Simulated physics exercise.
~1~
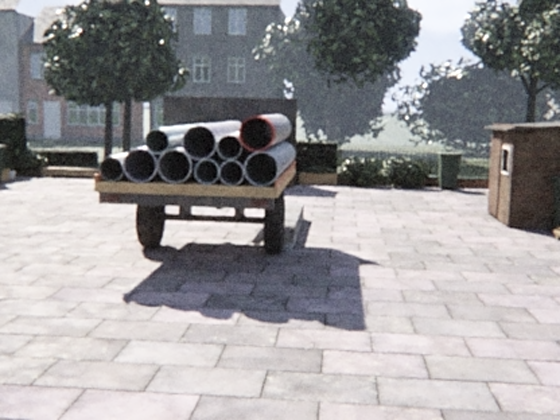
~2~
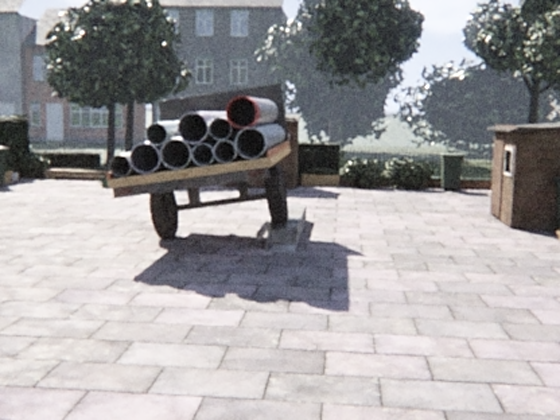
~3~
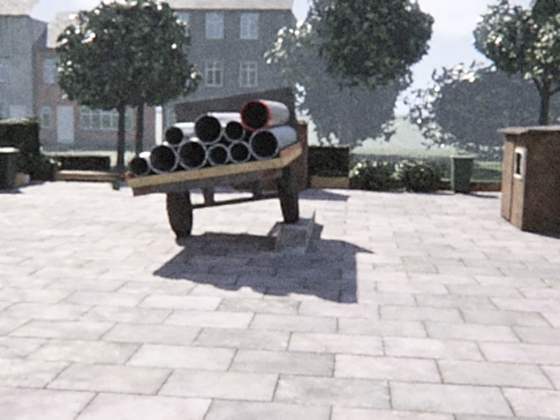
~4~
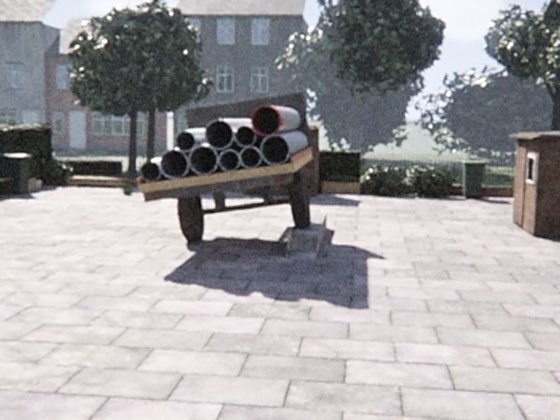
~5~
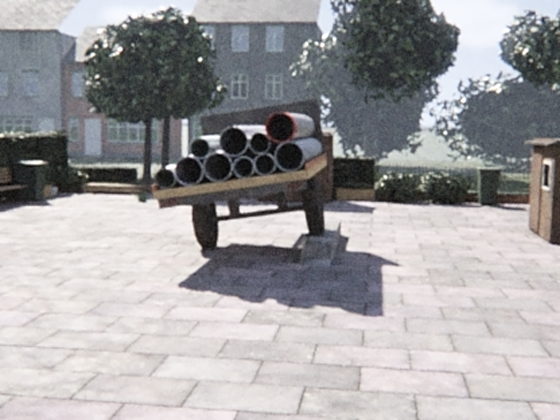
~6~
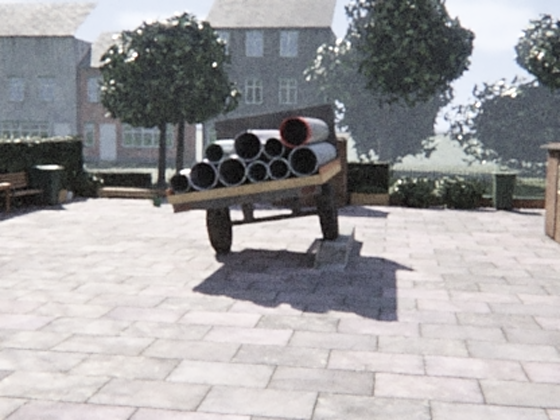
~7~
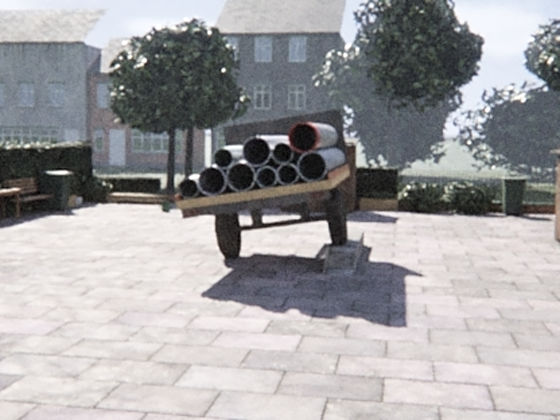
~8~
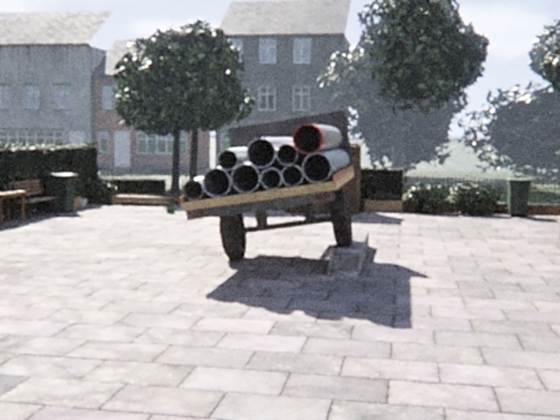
A flat trailer stacked with hollow metal pipes, one of them rimmed in red, tipped down to the left as its right wheel rode up a kerb on a paved square, then stayed leaning there with the whole load still aboard.
